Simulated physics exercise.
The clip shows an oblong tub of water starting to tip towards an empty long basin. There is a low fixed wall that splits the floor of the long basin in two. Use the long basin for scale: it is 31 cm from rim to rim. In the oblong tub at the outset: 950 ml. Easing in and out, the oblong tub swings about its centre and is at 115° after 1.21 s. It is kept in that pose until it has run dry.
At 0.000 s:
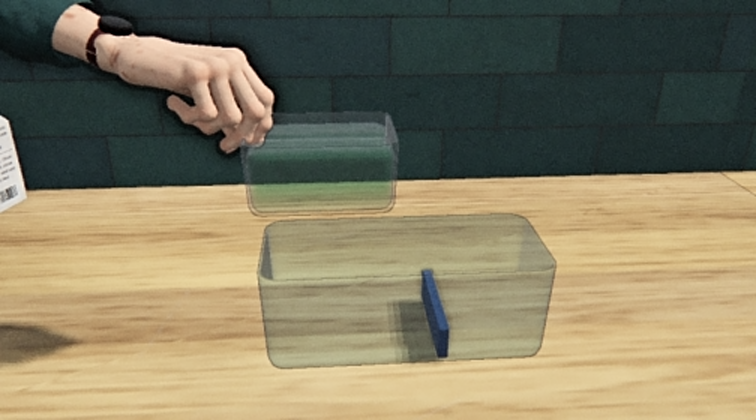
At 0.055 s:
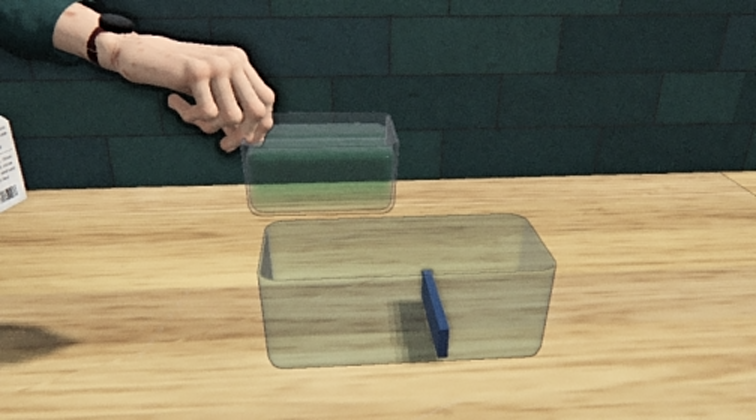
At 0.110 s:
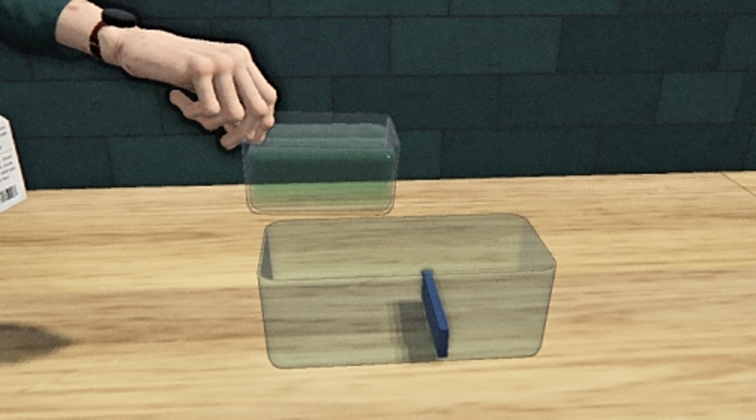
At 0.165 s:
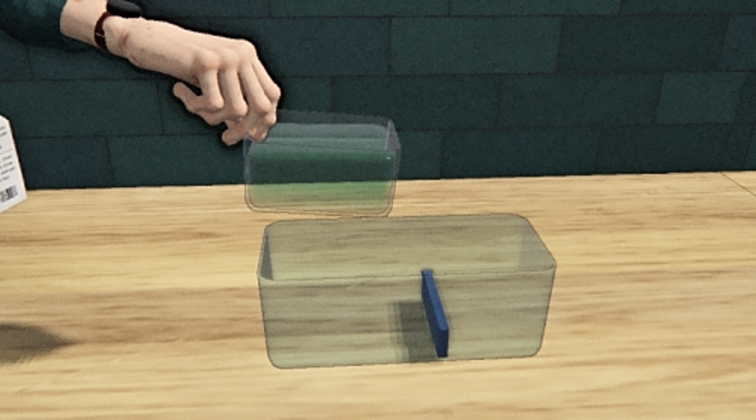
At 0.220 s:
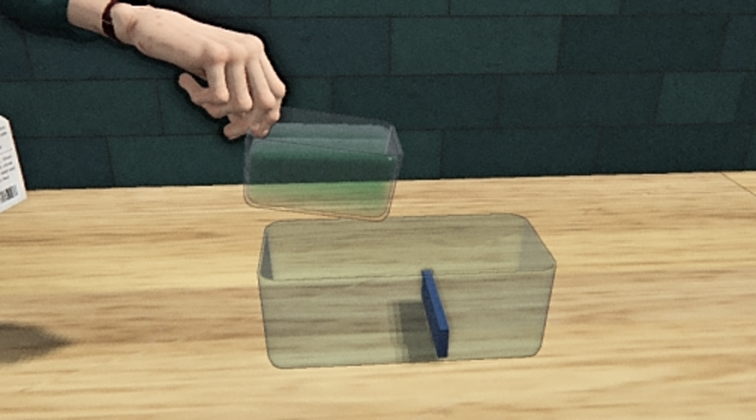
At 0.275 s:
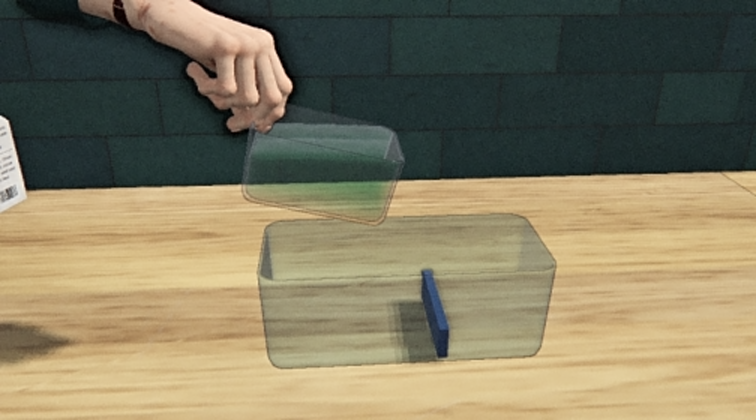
To begin with, a hand hovers at the left end of a clear oblong tub of greenish liquid, held level above a long, empty see-through basin with a blue wall inside. The tub then tilts slowly clockwise, its right end dipping, while the hand shifts slightly right and downward.
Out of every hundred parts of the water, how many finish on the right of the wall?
About 48 in every hundred.
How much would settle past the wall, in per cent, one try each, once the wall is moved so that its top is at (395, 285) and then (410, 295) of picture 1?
75 in a hundred, followed by 65 in a hundred.
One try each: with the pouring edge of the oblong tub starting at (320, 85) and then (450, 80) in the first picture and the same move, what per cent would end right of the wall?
The first try gives 15 percent and the second 60 percent.
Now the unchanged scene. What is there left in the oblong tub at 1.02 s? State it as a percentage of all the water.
What remains is about 5 percent of it all.
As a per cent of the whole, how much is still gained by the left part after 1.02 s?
Around 14 per cent.
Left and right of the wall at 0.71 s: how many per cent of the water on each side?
2 left and 30 right, roughly.
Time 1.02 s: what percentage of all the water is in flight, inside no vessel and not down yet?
Close to 3 in every hundred parts.
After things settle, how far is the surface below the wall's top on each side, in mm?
22 mm left, 6 mm right.
After 0.71 s the tilt is 72° and 35 per cent is still to pour, 2 is left of the wall and 29 right of it.
After 1.02 s the tilt is 108° and 5 per cent is still to pour, 32 is left of the wall and 55 right of it.
After 1.35 s the tilt is 115° and 0 per cent is still to pour, 45 is left of the wall and 48 right of it.
After 1.71 s the tilt is 115° and 0 per cent is still to pour, 46 is left of the wall and 48 right of it.
In the end 46 per cent lies left of the wall, 48 right of it and 6 outside.
